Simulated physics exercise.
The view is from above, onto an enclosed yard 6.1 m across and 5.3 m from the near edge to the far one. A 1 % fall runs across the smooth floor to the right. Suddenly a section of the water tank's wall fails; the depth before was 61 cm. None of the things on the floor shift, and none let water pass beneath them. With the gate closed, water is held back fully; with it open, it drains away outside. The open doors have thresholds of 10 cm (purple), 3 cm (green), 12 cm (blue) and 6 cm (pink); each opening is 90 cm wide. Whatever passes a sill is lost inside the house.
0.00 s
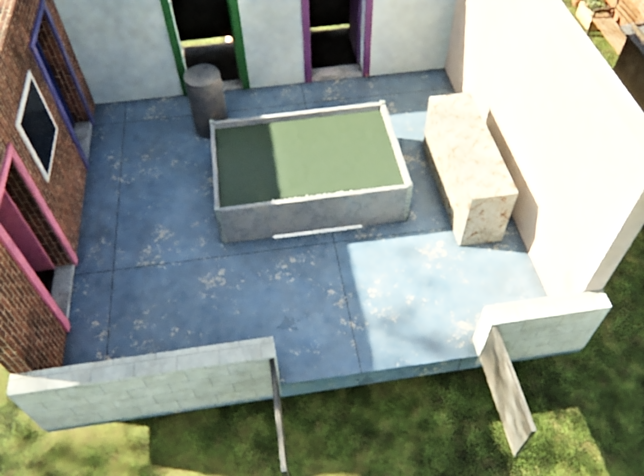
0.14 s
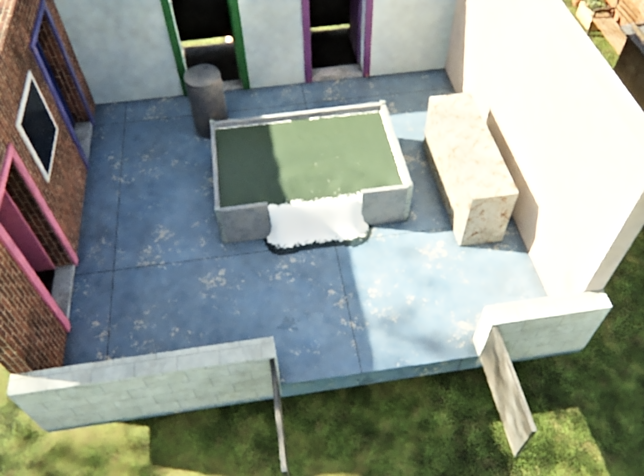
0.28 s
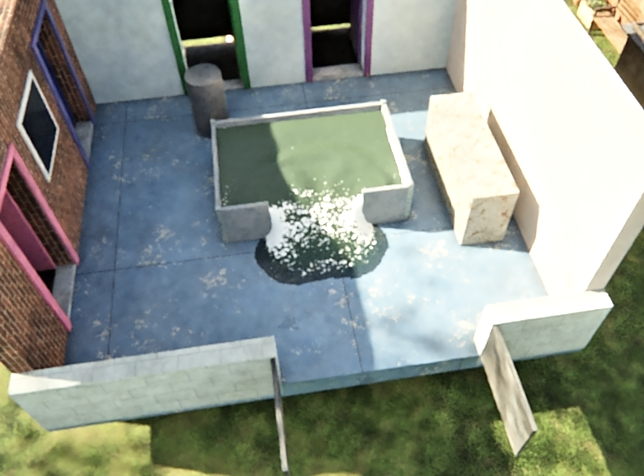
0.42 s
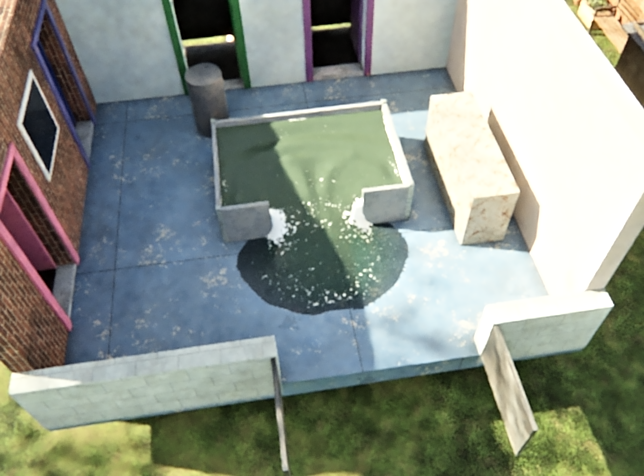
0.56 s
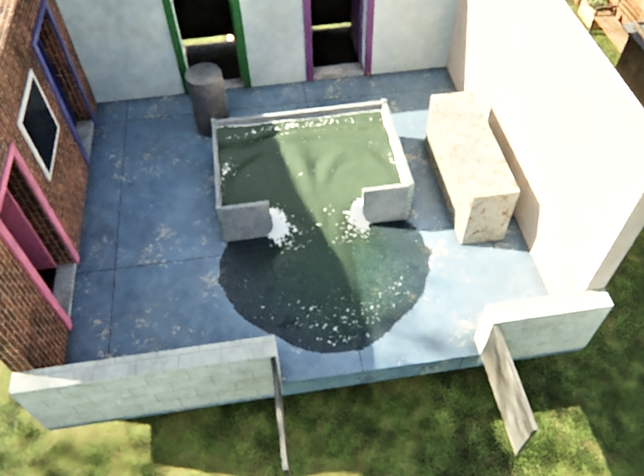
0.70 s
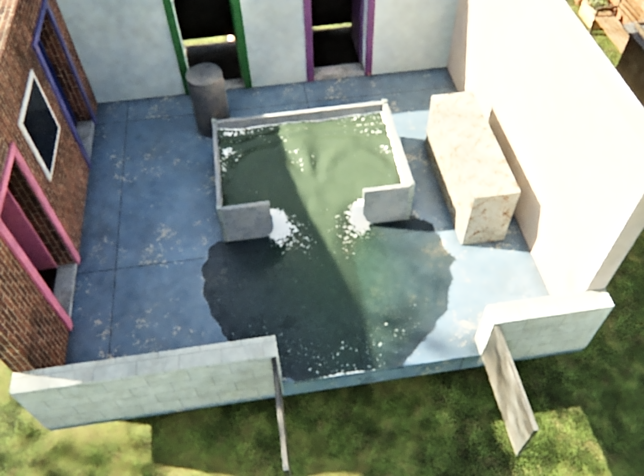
A tank's front wall opens and green water pours out, spreading across the blue floor.
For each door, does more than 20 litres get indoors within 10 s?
As I see it, purple door: Falls short; green door: Falls short; blue door: Falls short; pink door: Falls short.
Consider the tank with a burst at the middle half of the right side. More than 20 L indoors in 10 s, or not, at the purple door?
Then the purple door ends up out of bounds.
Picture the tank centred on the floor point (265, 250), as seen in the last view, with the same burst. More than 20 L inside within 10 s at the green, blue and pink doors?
Compared with that limit, green overshoots, blue falls short and pink overshoots.
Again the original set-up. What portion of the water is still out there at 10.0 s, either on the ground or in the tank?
That would be close to 40 per cent.
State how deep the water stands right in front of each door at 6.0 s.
Depth readings (cm): Purple = 0; green = 0; blue = 2; pink = 5.
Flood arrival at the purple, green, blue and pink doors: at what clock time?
The front reaches purple at 8.5 s, green at 6.5 s, blue at 4.5 s, pink at 2.6 s.
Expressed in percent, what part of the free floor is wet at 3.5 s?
Roughly 40 percent.
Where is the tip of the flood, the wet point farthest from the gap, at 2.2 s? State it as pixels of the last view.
Somewhere around (63, 395).
After 1.4 s water covers 25 % of the floor and is deepest (32 cm) near (317, 239); purple door not reached, green door not reached, blue door not reached, pink door not reached.
After 2.2 s water covers 30 % of the floor and is deepest (24 cm) near (317, 239); purple door not reached, green door not reached, blue door not reached, pink door not reached.
After 3.5 s water covers 40 % of the floor and is deepest (18 cm) near (317, 239); purple door not reached, green door not reached, blue door not reached, pink door 8 cm at the sill, 0 L in.
After 6.0 s water covers 70 % of the floor and is deepest (12 cm) near (317, 239); purple door not reached, green door not reached, blue door 2 cm at the sill, 0 L in, pink door 5 cm at the sill, 3 L in.
After 10.0 s water covers 85 % of the floor and is deepest (6 cm) near (317, 239); purple door 3 cm at the sill, 0 L in, green door 3 cm at the sill, 3 L in, blue door 3 cm at the sill, 0 L in, pink door 2 cm at the sill, 3 L in.
